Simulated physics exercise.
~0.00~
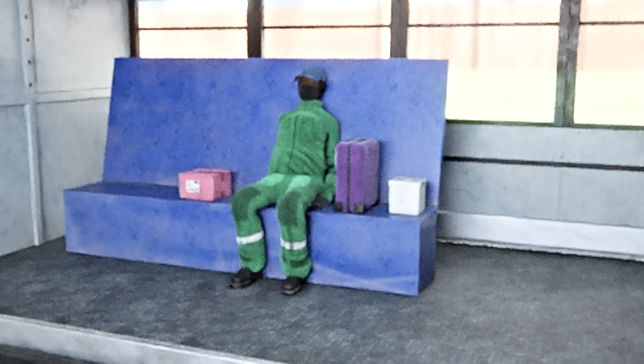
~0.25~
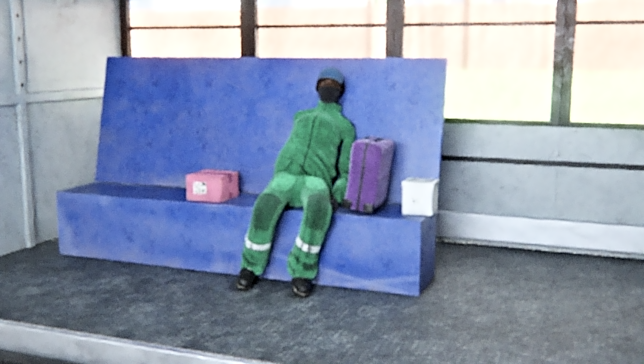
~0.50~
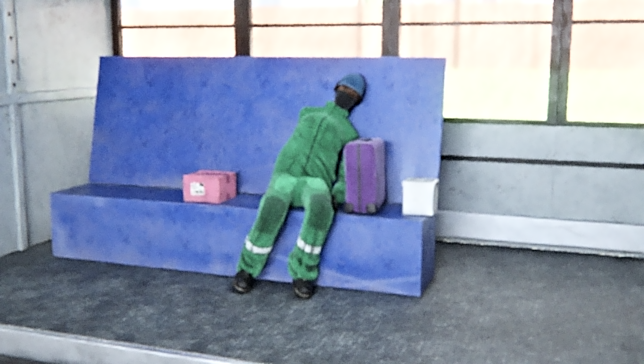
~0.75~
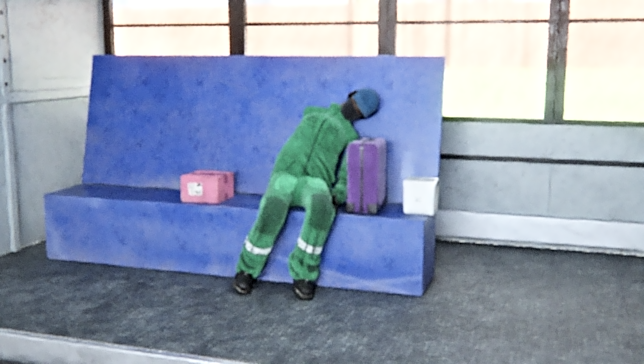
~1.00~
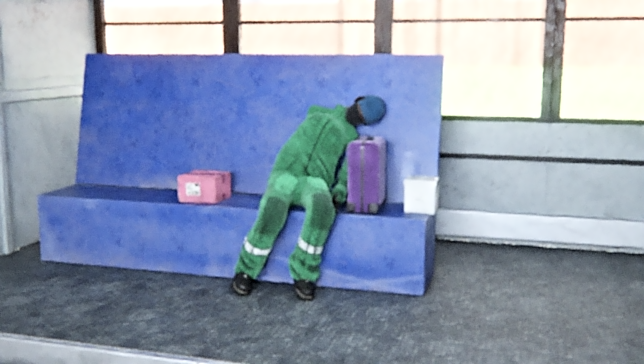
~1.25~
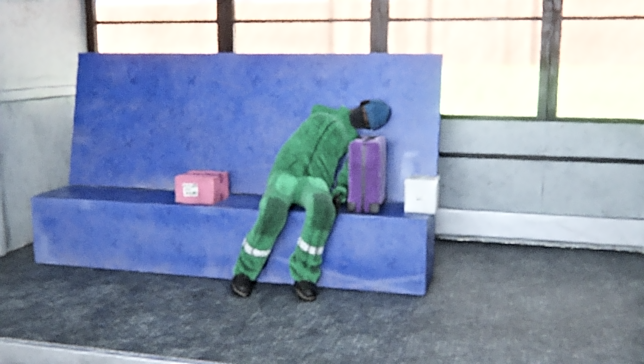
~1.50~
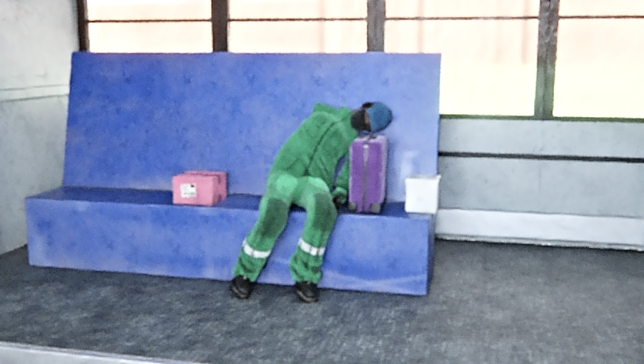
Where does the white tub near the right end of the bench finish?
The white tub finishes still on the bench, upright near its right end, just beyond the purple case.
A person in green and a blue cap, seated on a blue bench, tipped to the right as the purple case beside them rocked and settled upright, then slumped over with their head above the case, while the pink and white boxes stayed on the seat.
